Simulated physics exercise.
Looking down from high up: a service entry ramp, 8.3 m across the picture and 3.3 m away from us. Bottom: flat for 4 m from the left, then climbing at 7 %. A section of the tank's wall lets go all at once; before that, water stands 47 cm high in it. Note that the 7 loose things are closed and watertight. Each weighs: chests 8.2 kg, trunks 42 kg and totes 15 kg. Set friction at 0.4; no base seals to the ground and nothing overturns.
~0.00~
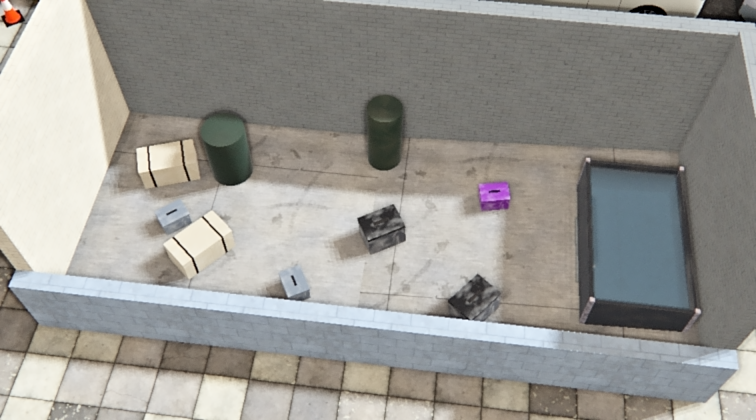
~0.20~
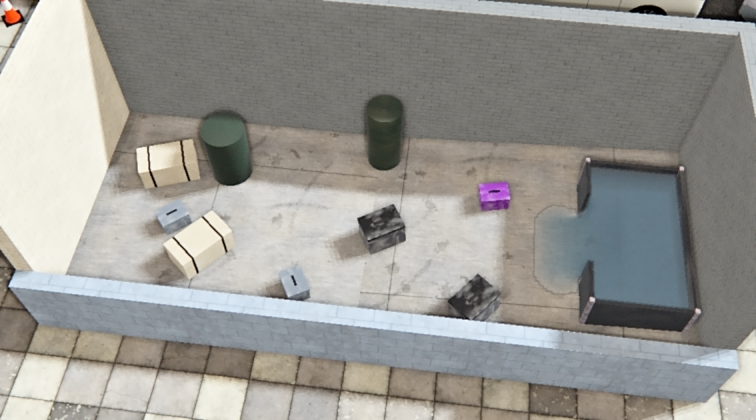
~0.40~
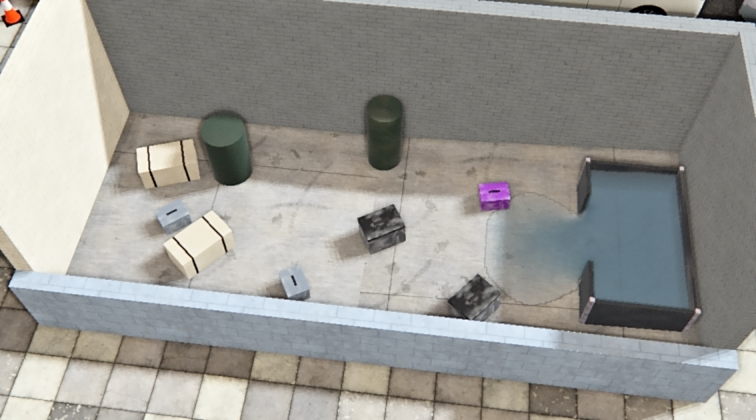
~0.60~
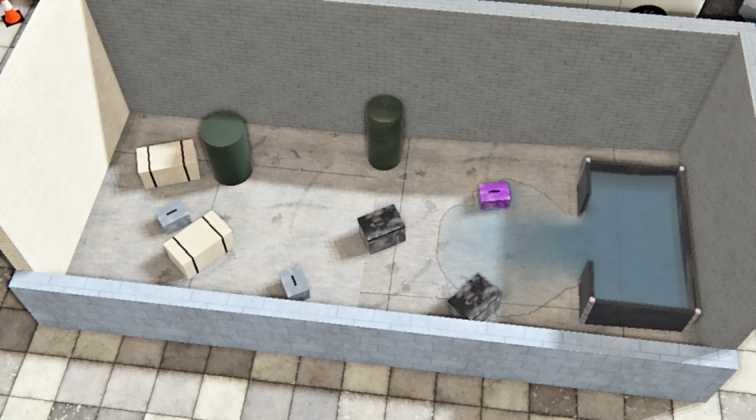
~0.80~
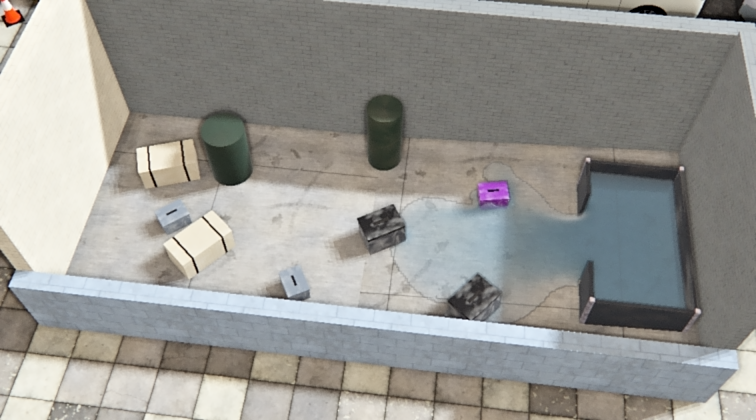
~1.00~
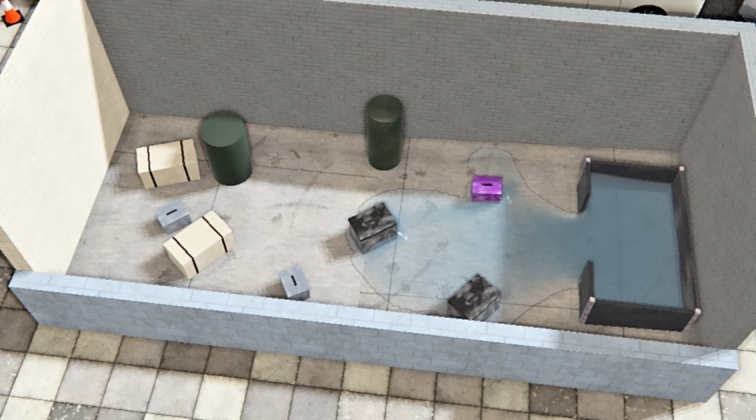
A walled service area with a worn concrete floor is seen from high above by a still camera. Two cream trunks with dark straps, two small grey totes and two dark green drums occupy the left and middle, with two mottled black trunks and a purple tote nearer the dark-framed water tank at right. The tank's left side opens, water spreads leftward across the floor, and the purple tote and middle black trunk shift slightly left.
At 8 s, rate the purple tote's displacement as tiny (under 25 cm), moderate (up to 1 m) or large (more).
Large.
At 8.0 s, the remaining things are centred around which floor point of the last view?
Roughly at (206, 187).
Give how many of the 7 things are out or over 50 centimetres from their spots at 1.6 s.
That would be 2.
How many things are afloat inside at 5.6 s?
Tally: 5 of them.
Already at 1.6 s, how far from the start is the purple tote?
Roughly 80 cm by then.
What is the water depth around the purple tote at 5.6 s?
I'd say around 4 cm.
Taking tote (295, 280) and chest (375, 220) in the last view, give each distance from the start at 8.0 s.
So you get 250 cm for the one named first, 250 cm for the other.
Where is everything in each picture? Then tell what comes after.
In the first frame, the purple tote at (496, 192), on the bottom; 2.4 m2 under water; 0 of 7 have shifted.
In the second frame, the purple tote at (496, 192) rests on the ground; water covers 3.1 m2; 0 of 7 have shifted.
In the third frame, the purple tote at (496, 192) rests on the ground; 4.2 m2 under water; 0 of 7 have shifted.
In the fourth frame, the purple tote at (496, 192) rests on the ground; water covers 5.2 m2; 0 of 7 have shifted.
In the fifth frame, the purple tote at (495, 191) rests on the ground; water covers 6.4 m2; 0 of 7 have shifted.
In the sixth frame, the purple tote at (488, 185), on the bottom, 15 cm from its start; water covers 8.0 m2; 2 of 7 have shifted.
After 1.6 s the purple tote is near (451, 159), 0.8 m from its start, aground; 1 afloat.
After 3.6 s the purple tote is near (411, 140), 1.5 m from its start, aground; 2 afloat.
After 5.6 s the purple tote is near (411, 140), 1.5 m from its start, aground; 5 afloat.
After 8.0 s the purple tote is near (411, 140), 1.5 m from its start, aground; 4 afloat.
